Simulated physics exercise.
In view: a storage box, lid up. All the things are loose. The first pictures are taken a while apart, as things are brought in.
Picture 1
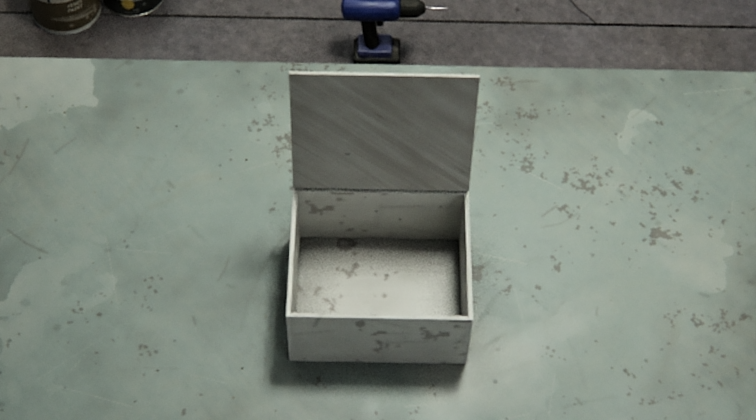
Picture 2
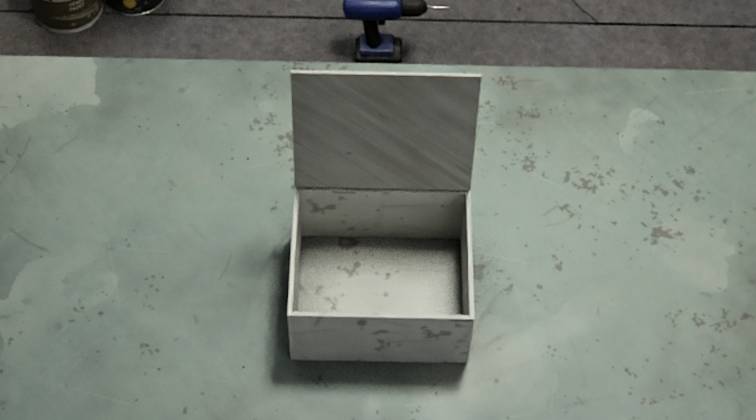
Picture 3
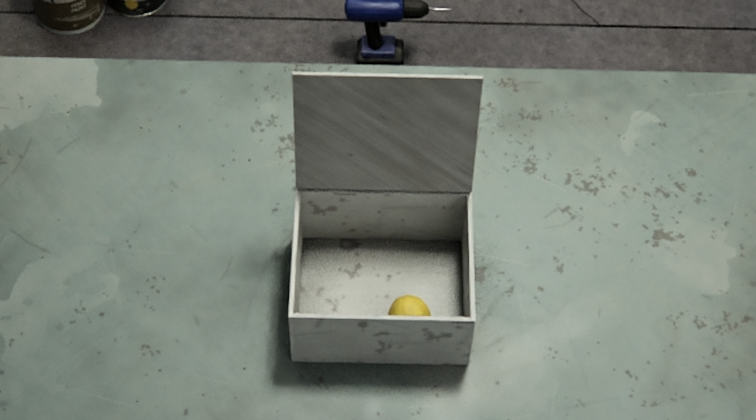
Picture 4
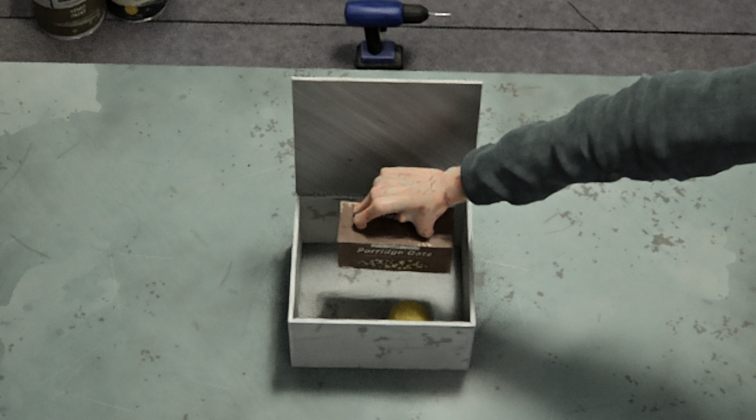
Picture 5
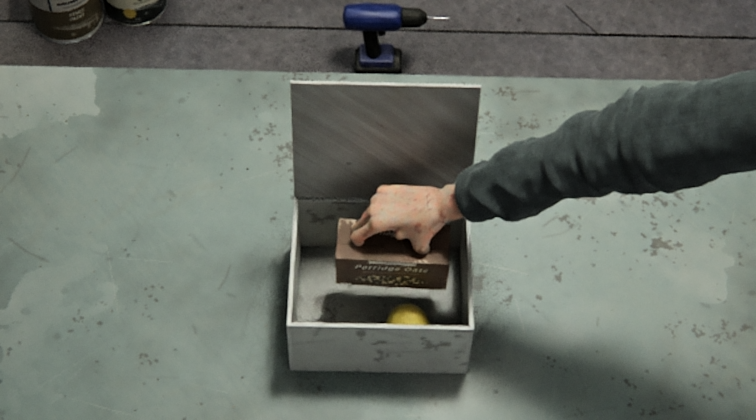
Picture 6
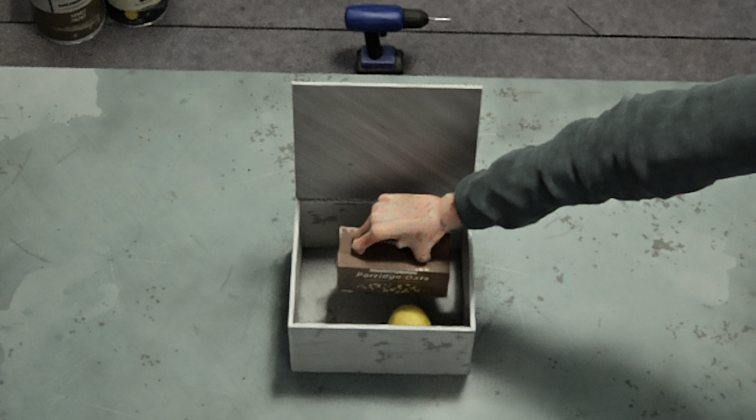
On a worn, pale green surface, an open storage box stands empty with its lid raised, a blue drill behind it. A round yellow object then appears inside near the front. Next, a dark-sleeved arm reaches in from the right, its hand gripping a brown carton and lowering it slightly inside the box.
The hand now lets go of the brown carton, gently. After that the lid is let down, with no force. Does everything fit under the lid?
In the end the lid sits on the rim.
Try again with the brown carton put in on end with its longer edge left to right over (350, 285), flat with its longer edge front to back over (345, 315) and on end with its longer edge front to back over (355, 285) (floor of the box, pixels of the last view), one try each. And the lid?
In the first case it will not close; in the second case it sits on the rim; in the third case it is held up.
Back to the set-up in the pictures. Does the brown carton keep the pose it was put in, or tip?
The brown carton stays as placed.
Then, 1.30 s later than the last frame, lid 84° above the rim; brown carton moved a little near (393, 283).
Then, 1.80 s later than the last frame, lid 33° above the rim; brown carton moved a little near (393, 283).
When it is over, lid shut; moved from the start, brown carton; yellow lemon as before. End places, in pixels of the last picture, brown carton near (393, 283).
